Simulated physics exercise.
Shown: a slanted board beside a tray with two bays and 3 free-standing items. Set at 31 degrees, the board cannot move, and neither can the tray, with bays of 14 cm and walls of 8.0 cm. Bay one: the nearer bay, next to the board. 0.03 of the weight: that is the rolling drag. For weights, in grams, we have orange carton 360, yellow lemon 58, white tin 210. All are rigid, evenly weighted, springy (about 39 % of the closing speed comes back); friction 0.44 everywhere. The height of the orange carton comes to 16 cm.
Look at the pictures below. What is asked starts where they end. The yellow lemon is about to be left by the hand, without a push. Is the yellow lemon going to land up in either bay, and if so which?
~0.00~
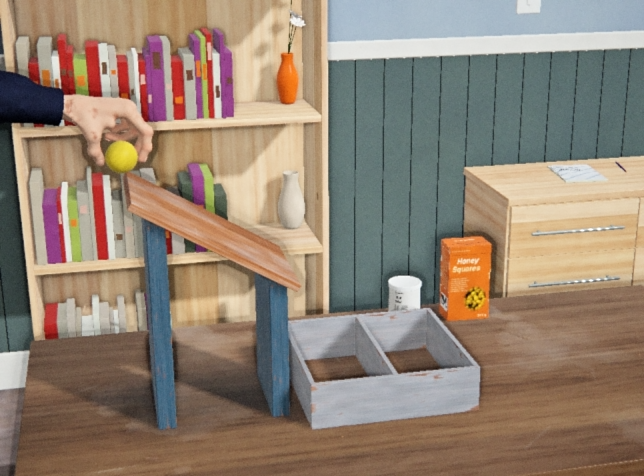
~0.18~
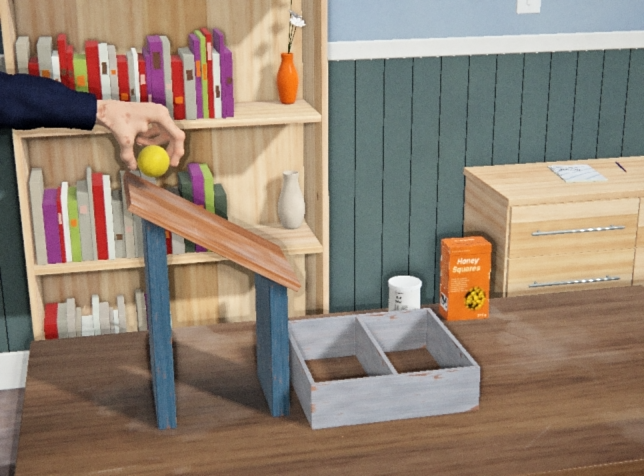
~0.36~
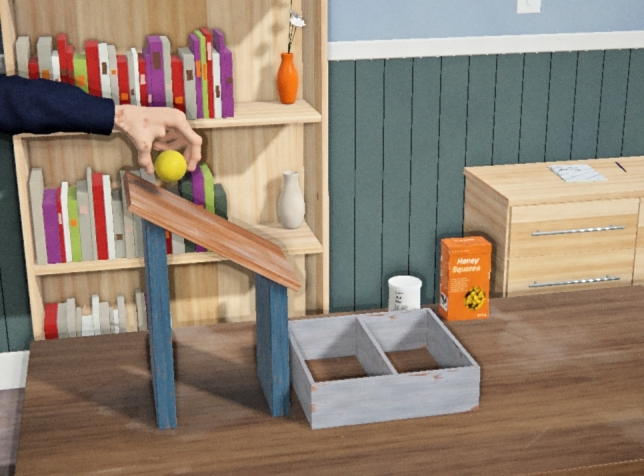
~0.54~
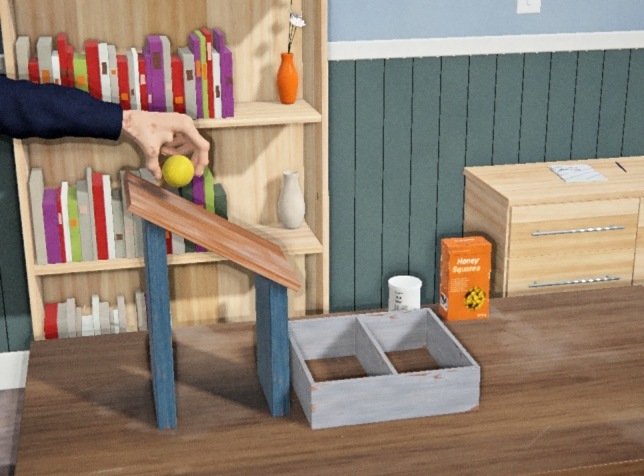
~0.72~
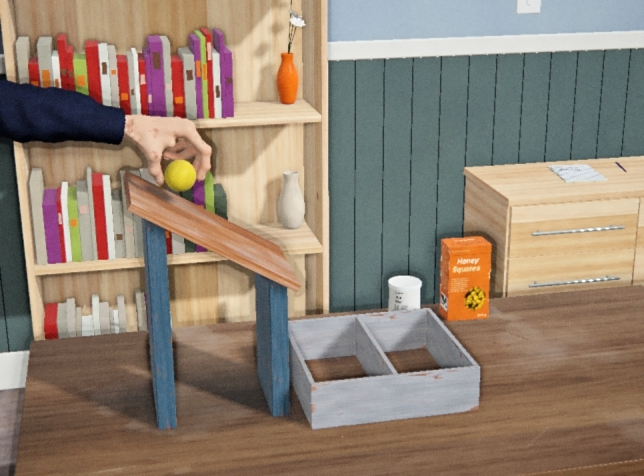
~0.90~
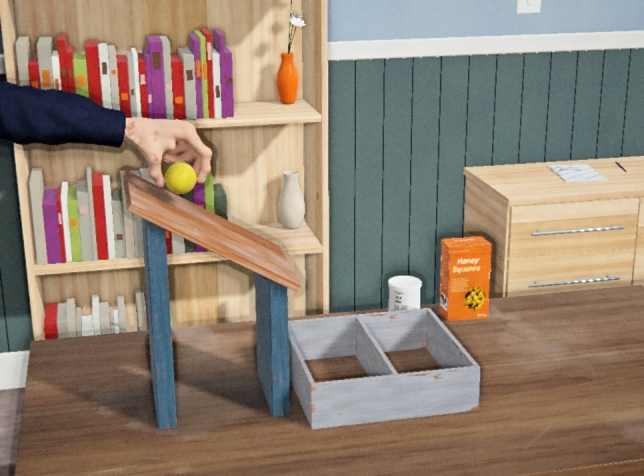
No, in neither bay.
By 1.30 s, yellow lemon near (263, 235).
By 1.60 s, yellow lemon near (442, 313).
By 1.90 s, it is outside the bays; yellow lemon near (598, 348).
When it is over (2.0 s), it is outside the bays; the bystanders within 4 cm of the start.
